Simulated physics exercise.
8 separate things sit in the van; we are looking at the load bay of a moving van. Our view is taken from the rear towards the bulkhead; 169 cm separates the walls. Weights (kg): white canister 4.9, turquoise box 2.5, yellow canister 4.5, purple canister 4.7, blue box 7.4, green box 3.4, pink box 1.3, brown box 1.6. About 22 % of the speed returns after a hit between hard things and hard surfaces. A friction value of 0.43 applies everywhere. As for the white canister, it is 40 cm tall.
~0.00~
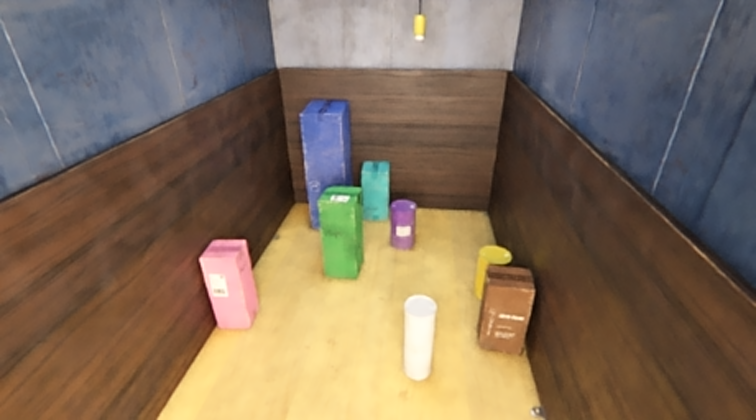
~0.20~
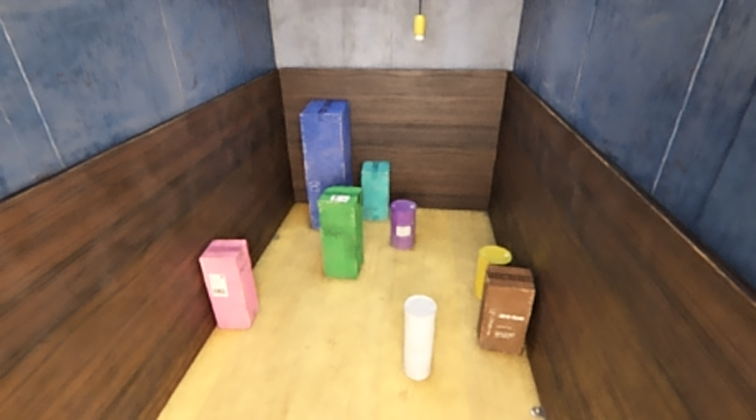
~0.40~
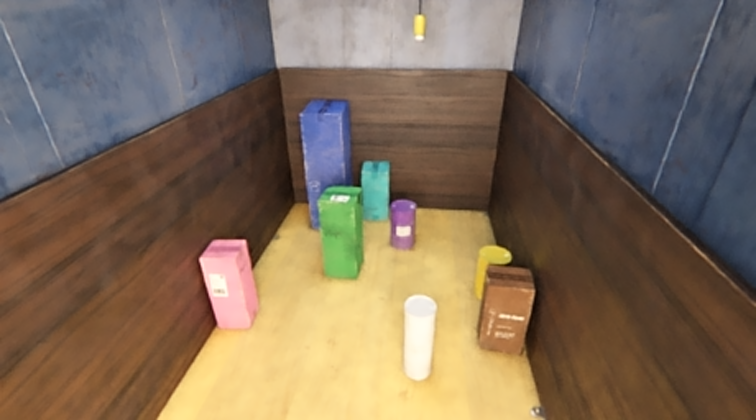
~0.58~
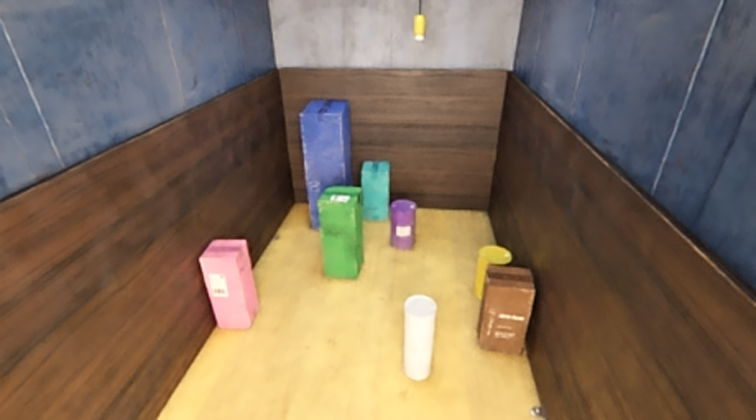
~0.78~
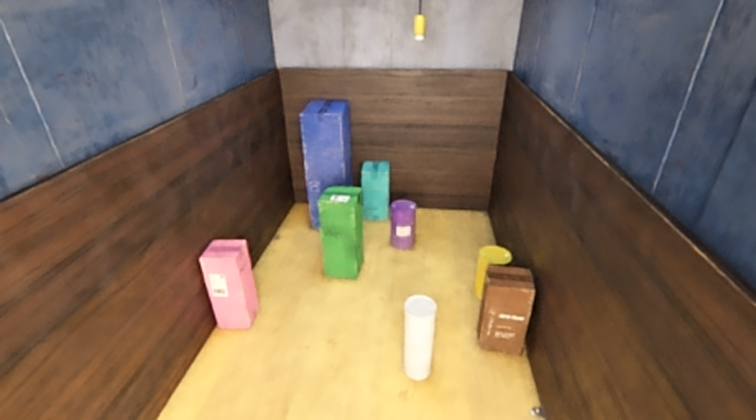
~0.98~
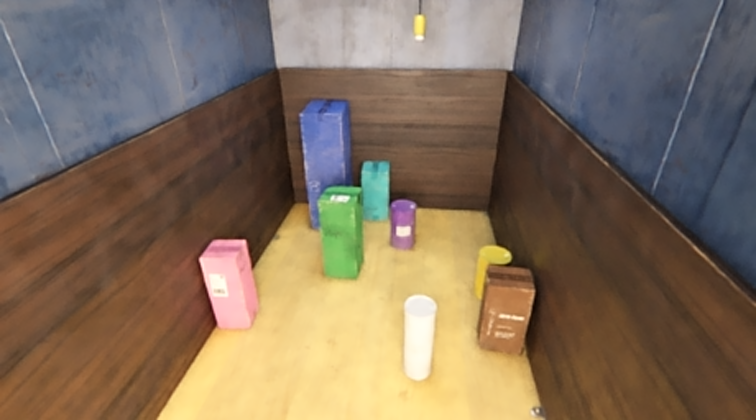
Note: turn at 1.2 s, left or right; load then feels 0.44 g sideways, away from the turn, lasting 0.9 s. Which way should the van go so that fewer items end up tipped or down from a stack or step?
It should go right.
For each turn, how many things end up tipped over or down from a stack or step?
Turn left = 5, turn right = 2.
Turning left. At 1.98 s, force 0.21 g right; white canister leaning 64° near (466, 349); turquoise box leaning 9° near (384, 189); pink box leaning 29°.
After 2.18 s, steady run; white canister on its side near (487, 363); turquoise box leaning 37° near (398, 189); pink box leaning 74°.
After 2.38 s, steady run; white canister on its side near (487, 363); turquoise box on its side near (414, 199); blue box on its side.
At rest (3.3 s), tipped over in the van, white canister, turquoise box, blue box, green box and pink box; the other 3 in place, give or take 15 cm. Seen from the same camera at the end, white canister near (487, 363), turquoise box near (422, 205).
Turning right instead, white canister and green box tipped over or down from a stack or step, 2 of 8 in all.
